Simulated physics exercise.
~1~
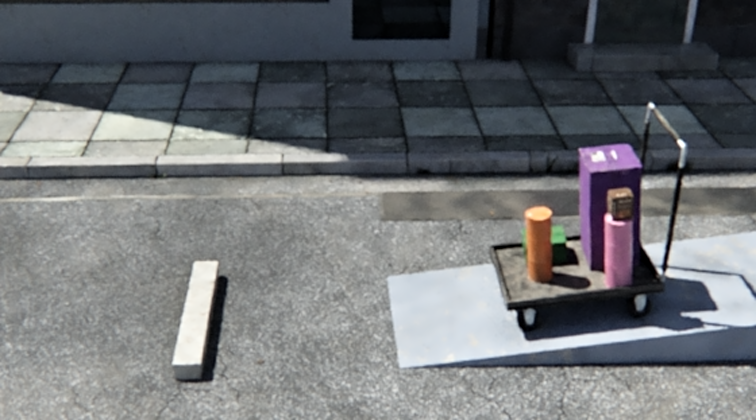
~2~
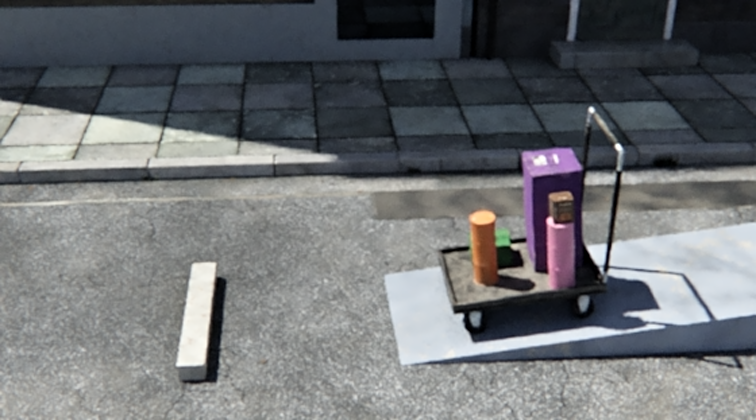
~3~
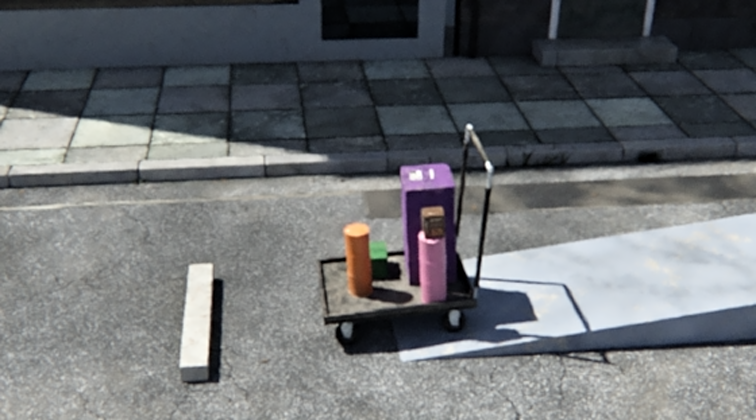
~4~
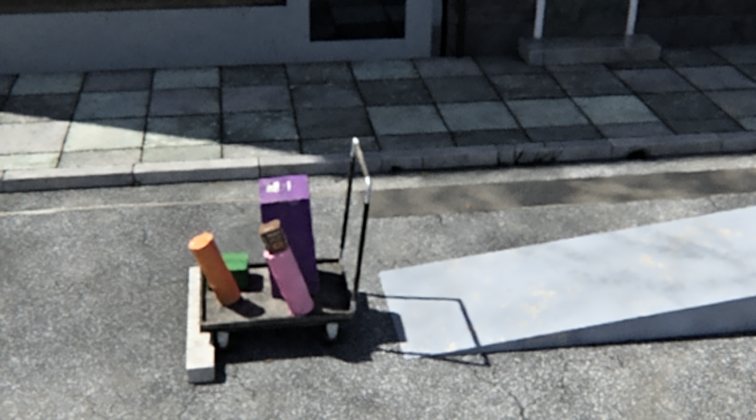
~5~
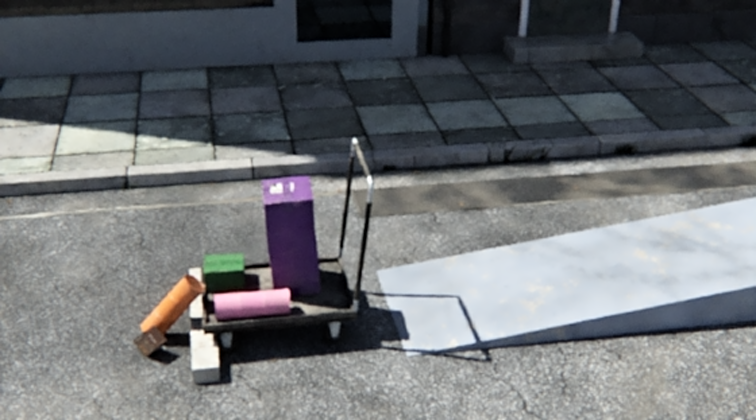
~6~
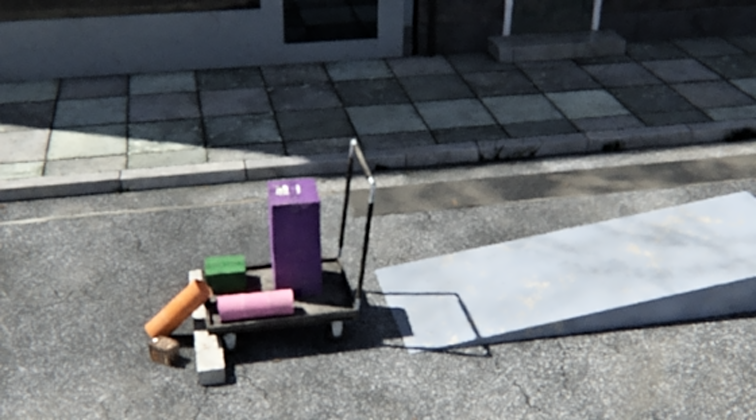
Loaded trolley rolling left off a ramp into a kerb, toppling its pink canister aboard and spilling an orange canister and brown box.
